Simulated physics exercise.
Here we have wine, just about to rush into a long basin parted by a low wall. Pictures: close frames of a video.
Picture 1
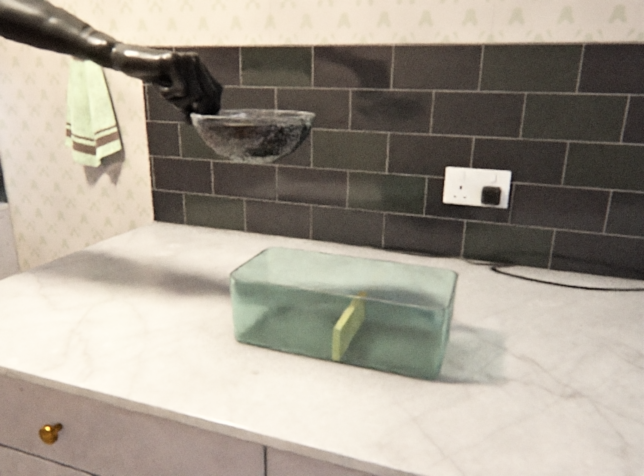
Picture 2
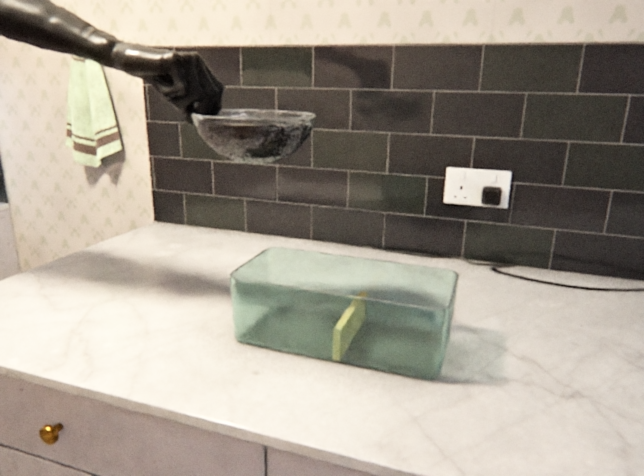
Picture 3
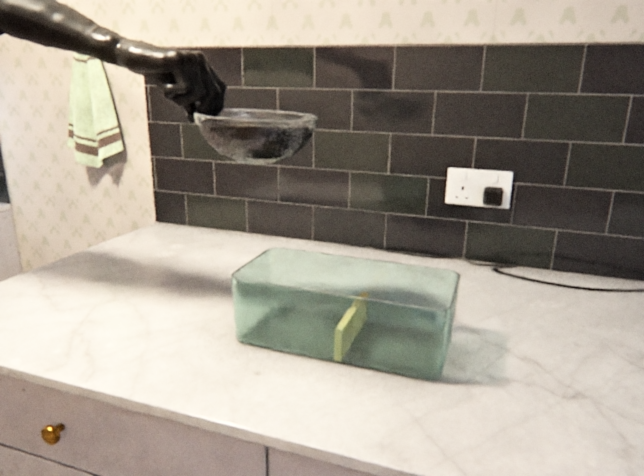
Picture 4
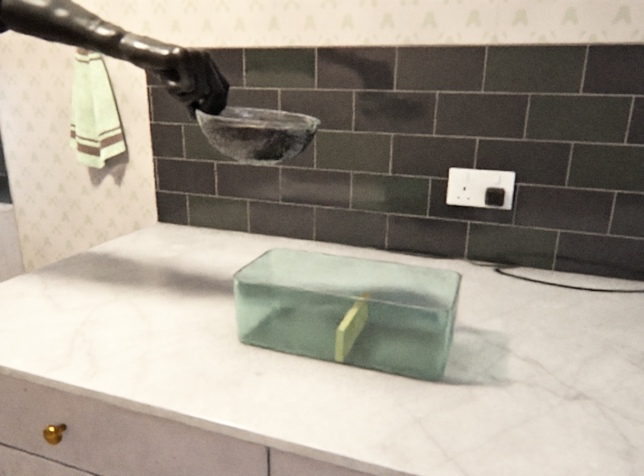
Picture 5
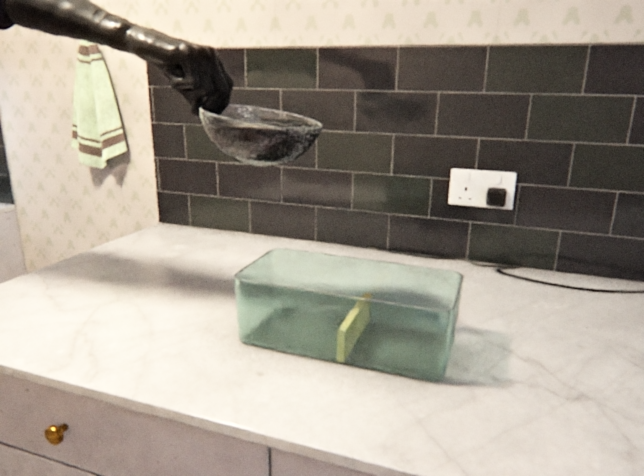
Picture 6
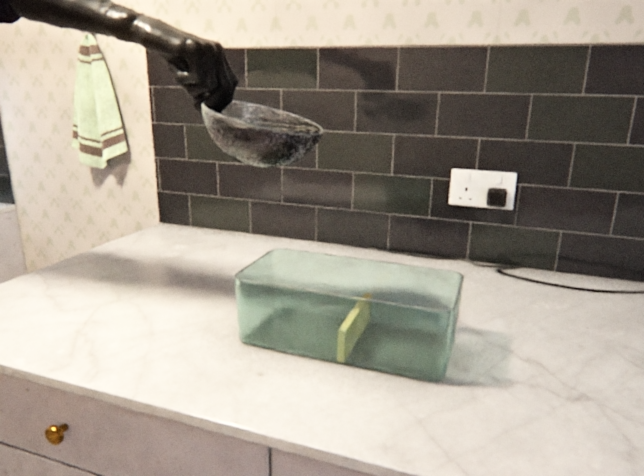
A kitchen counter with a pale marbled top, backed by dark tiles and patterned wallpaper, is seen from slightly above. A black arm at upper left holds a clear bowl of liquid above a long, translucent green basin with a low yellow-green divider, while a striped green towel hangs behind. The hand slowly tilts the bowl, dipping its right side slightly, as the camera shifts very faintly left.
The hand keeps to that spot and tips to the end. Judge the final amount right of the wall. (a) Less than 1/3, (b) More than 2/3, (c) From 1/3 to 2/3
From 1/3 to 2/3.
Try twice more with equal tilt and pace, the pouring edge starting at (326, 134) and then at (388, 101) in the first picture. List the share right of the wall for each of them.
Try one: 70 %; try two: 70 %.
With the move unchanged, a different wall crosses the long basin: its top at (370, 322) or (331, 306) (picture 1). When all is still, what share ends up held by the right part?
In order, some 30 and 80 in a hundred.
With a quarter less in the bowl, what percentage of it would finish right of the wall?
45 %.
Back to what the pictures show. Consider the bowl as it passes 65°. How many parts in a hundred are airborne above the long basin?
Airborne fraction: Approx. 50 %.
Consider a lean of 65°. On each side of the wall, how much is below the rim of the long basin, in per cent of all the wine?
Left 5 %, right 15 %.
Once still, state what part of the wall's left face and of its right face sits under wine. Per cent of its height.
Left 30 per cent, right 50.
A moment on, the bowl is tipped part way and 30 per cent is still to pour, 4 is left of the wall and 17 right of it.
Next, the bowl is tipped on its side and 0 per cent is still to pour, 32 is left of the wall and 59 right of it.
Then the bowl is tipped on its side and 0 per cent is still to pour, 38 is left of the wall and 59 right of it.
Later the bowl is tipped on its side and 0 per cent is still to pour, 38 is left of the wall and 59 right of it.
At rest 38 per cent lies left of the wall, 59 right of it and 3 outside.
